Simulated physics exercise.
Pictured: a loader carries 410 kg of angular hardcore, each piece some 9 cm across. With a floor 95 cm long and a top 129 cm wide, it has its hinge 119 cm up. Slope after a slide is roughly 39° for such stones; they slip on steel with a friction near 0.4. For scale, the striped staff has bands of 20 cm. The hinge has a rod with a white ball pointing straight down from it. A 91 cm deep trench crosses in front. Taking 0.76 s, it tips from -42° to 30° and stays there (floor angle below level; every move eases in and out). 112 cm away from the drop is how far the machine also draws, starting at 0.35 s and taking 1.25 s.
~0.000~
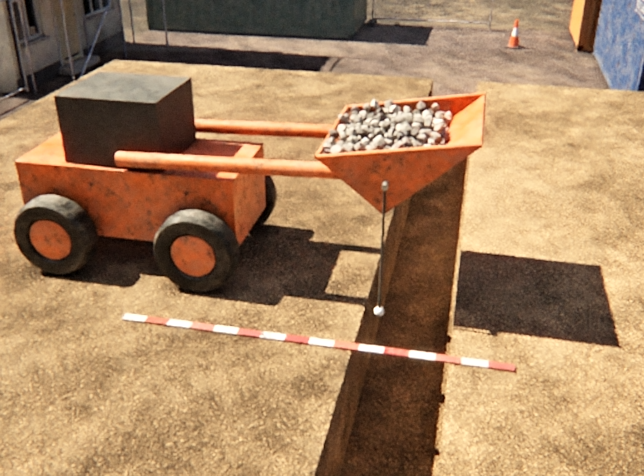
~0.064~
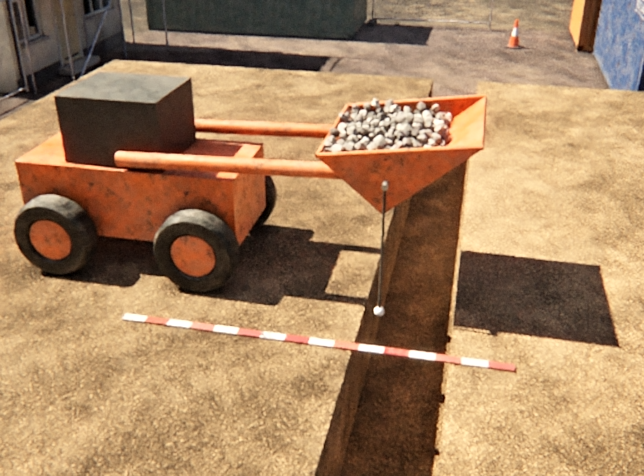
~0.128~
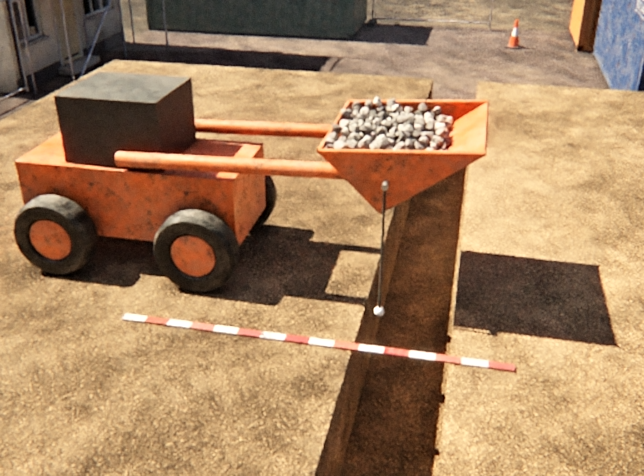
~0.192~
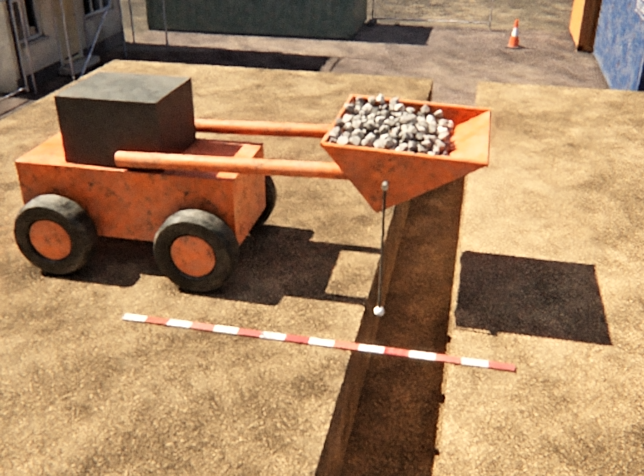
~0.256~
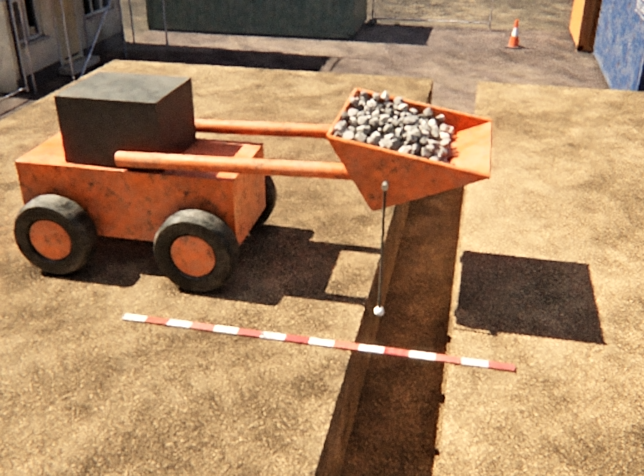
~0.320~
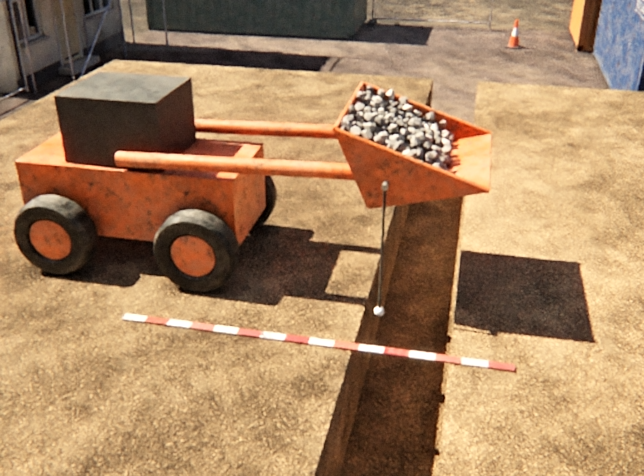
An orange loader stands still while its raised bucket of grey stones tilts down toward the right.
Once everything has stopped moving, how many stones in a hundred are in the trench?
Roughly 75 of every hundred stones are there.
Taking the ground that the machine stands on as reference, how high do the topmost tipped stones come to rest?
Near 16 cm up from the ground.
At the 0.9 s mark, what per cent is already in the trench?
I'd put it near 20 per cent.
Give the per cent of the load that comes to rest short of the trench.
Close to 20 per cent of it.
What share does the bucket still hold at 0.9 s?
Near 80 in a hundred.
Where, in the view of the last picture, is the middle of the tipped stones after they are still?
Near (408, 346).
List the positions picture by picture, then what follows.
In the first frame, the bucket is at -42°, its lip at (482, 145); the top of the load is at (423, 119).
The second frame shows lip at (483, 147), floor tilted -41°, highest stones at (404, 116); the stones move at 0.2 m/s on average.
In the third frame, the bucket is at -37°, its lip at (485, 154); the top of the load is at (383, 113); the stones move at 0.3 m/s on average.
In the fourth frame, the bucket is at -31°, its lip at (488, 164); the top of the load is at (369, 109); the stones move at 0.4 m/s on average.
The fifth frame shows lip at (490, 177), floor tilted -23°, highest stones at (366, 103); the stones move at 0.5 m/s on average.
The sixth frame shows lip at (489, 191), floor tilted -14°, highest stones at (366, 101); the stones move at 0.6 m/s on average.
After 0.6 s the floor is at 19°; 100 % in the bucket; the foremost stones are at (443, 185).
After 0.9 s the floor is at 30°; 78 % in the bucket, 22 % in the trench; the foremost stones are at (449, 255).
After 2.0 s the floor is at 30°; 1 % in the bucket, 25 % short of the trench, 72 % in the trench, 2 % past the trench; the foremost stones are at (500, 271).
After 4.9 s the floor is at 30°; 0 % in the bucket, 21 % short of the trench, 77 % in the trench, 2 % past the trench; the foremost stones are at (500, 271).
